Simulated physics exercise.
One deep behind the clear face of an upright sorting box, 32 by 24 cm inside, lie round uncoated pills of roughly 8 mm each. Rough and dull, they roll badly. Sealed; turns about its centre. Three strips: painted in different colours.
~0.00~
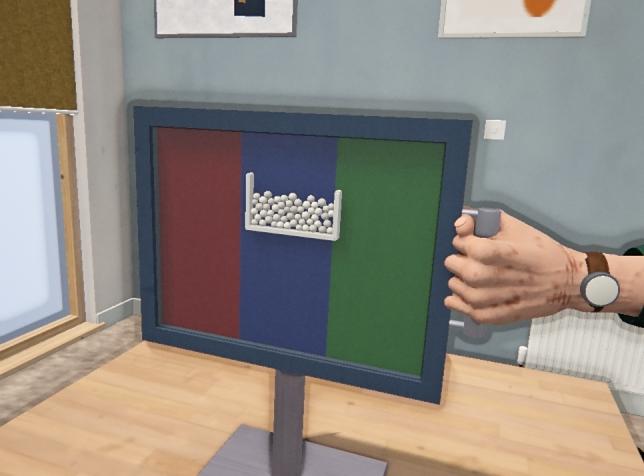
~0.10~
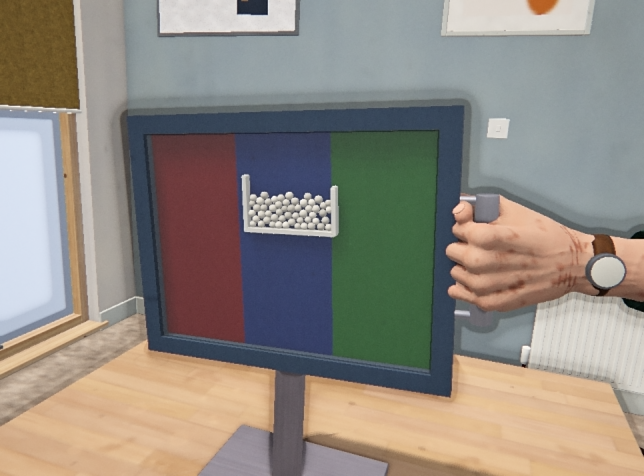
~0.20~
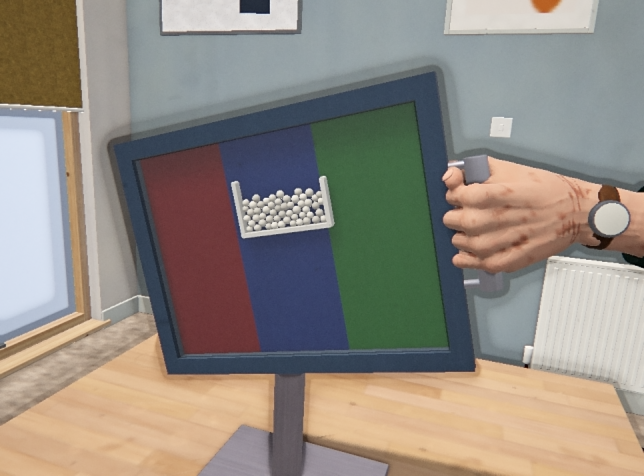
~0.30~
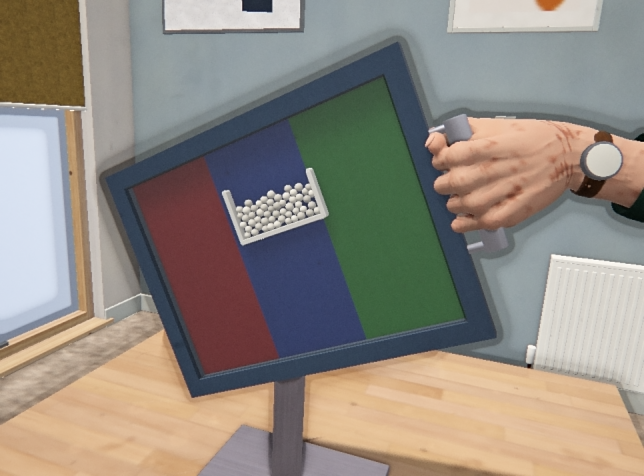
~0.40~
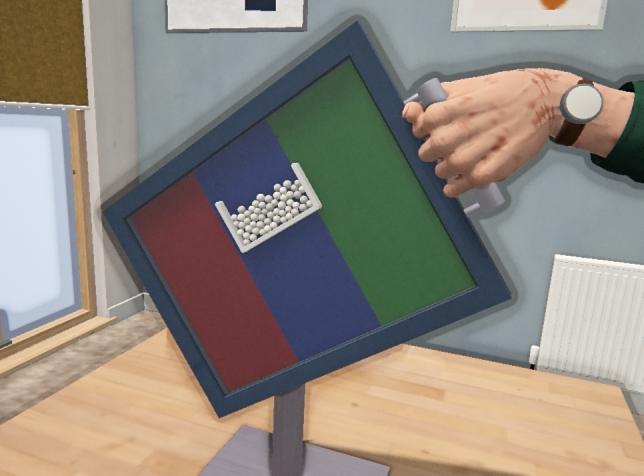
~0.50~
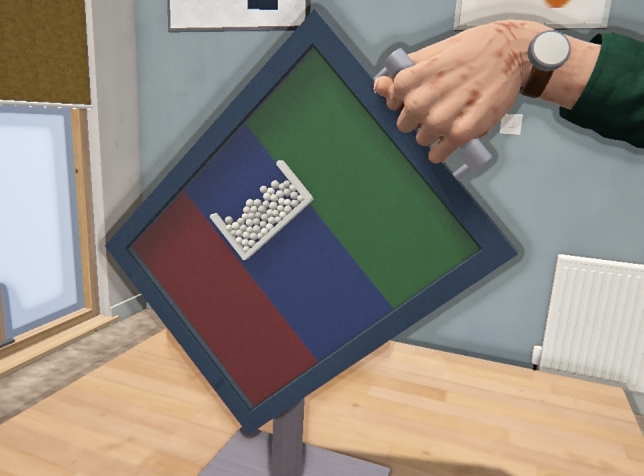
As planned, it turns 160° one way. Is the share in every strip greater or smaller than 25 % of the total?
Red strip, greater; blue strip, smaller; green strip, smaller.
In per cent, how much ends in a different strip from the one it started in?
Close to 90 in a hundred.
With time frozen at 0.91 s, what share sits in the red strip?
The share there is around 0 %.
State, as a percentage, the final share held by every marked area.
Tally: Red strip = 90; blue strip = 10; green strip = 0.
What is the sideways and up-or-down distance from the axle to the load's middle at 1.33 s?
Some 1 cm left and 14 cm below.
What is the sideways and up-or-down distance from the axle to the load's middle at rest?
About 7 cm right and 14 cm below.
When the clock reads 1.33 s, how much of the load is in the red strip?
About 70 percent of the load.
By 0.91 s, it stands 87° anticlockwise; the pills' middle is 5 cm left of and 1 cm below the centre; blue 100 %.
By 1.33 s, it stands 131° anticlockwise; the pills' middle is 1 cm left of and 14 cm below the centre; red 70 %, blue 30 %.
By 1.68 s, it stands 160° anticlockwise; the pills' middle is 7 cm right of and 14 cm below the centre; red 90 %, blue 10 %.
All still by 2.1 s, it stands 160° anticlockwise; red 90 %, blue 10 %, green 0 %.
